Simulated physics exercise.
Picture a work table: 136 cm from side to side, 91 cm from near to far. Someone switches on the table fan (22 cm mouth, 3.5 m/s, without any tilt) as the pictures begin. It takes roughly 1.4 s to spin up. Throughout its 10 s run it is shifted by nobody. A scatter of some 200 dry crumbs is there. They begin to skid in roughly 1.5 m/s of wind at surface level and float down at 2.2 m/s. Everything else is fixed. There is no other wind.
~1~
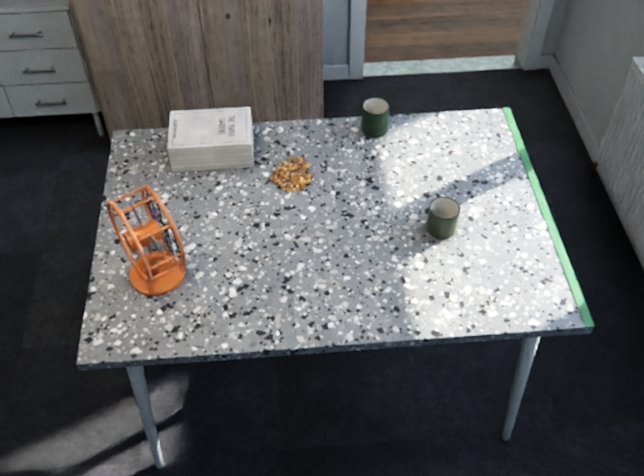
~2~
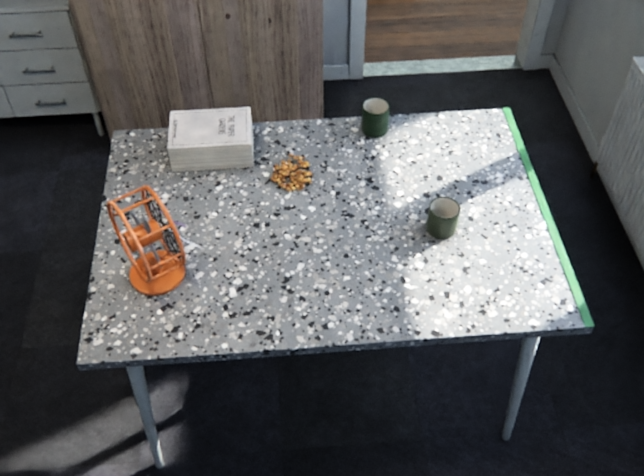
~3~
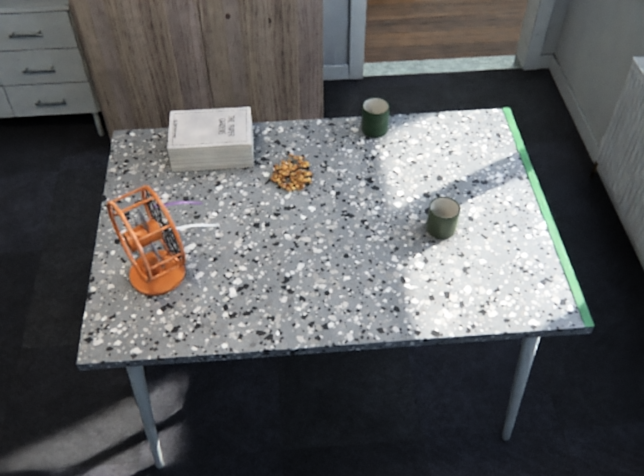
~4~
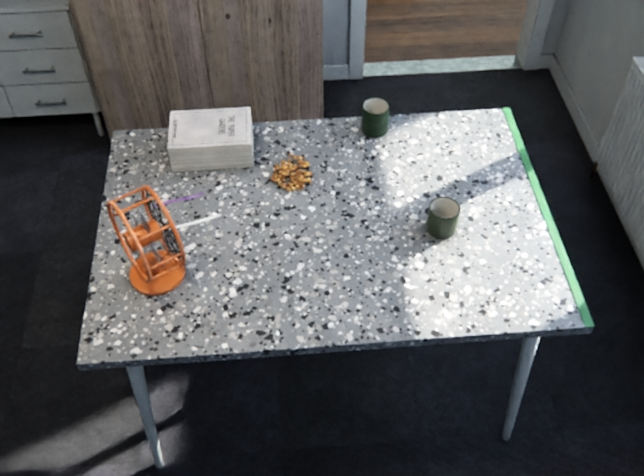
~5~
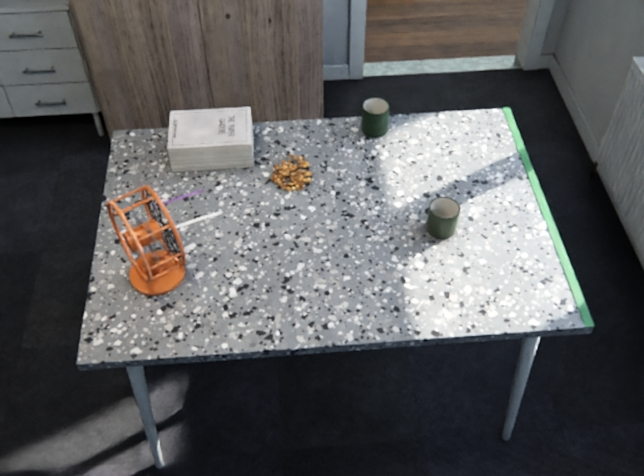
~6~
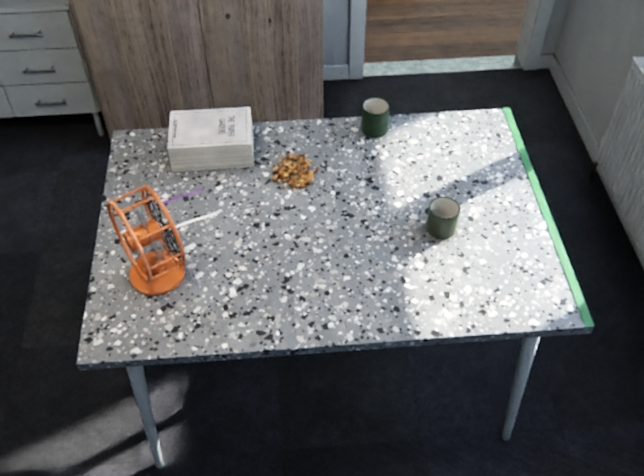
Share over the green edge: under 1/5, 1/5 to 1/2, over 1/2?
Watch, not one in five will wind up over that edge.
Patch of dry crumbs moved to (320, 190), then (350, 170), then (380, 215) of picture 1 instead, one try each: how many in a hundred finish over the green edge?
First try near 80 %, second near 70 %, third near 40 %.
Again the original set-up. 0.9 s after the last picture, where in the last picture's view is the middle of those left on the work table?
Near (325, 144).
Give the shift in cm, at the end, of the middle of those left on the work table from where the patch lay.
Close to 15 cm.
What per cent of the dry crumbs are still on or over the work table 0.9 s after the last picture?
I reckon some 70 %.
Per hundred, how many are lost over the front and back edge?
0 % front, 50 % back.
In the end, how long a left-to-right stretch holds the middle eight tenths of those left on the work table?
The middle group spans some 20 cm.
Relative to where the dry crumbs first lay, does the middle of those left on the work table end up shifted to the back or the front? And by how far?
The middle ends nearer the back side, some 15 cm from where the patch began.
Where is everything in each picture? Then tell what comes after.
In the first picture, the middle of the dry crumbs is near (293, 176), none has stirred yet and the mouth of the table fan is at (146, 234).
In the second picture, the middle of the dry crumbs is near (292, 175), none has stirred yet and the green edge is centred on (546, 203).
In the third picture, the middle of the dry crumbs is near (292, 175), none has stirred yet, the top of a book is at (210, 127) and the top of a mug is at (376, 106).
In the fourth picture, the middle of the dry crumbs is near (292, 175) and none has stirred yet.
In the fifth picture, the middle of the dry crumbs is near (292, 175) and none has stirred yet.
In the sixth picture, the middle of the dry crumbs is near (296, 172), the farthest in sight from the table fan is at (304, 155) and about 30 % have left their places.
Then, 0.9 s after the last picture the count stands so, 2 % are over the green edge; the middle of those still in play is near (325, 144).
Then, 2.1 s after the last picture the count stands so, 6 % are over the green edge; the middle of those still in play is near (317, 144).
Then, 4.4 s after the last picture the count stands so, 6 % are over the green edge; the middle of those still in play is near (313, 142).
Then, 8.9 s after the last picture, at the end, 6 % are over the green edge; the middle of those still in play is near (313, 142).
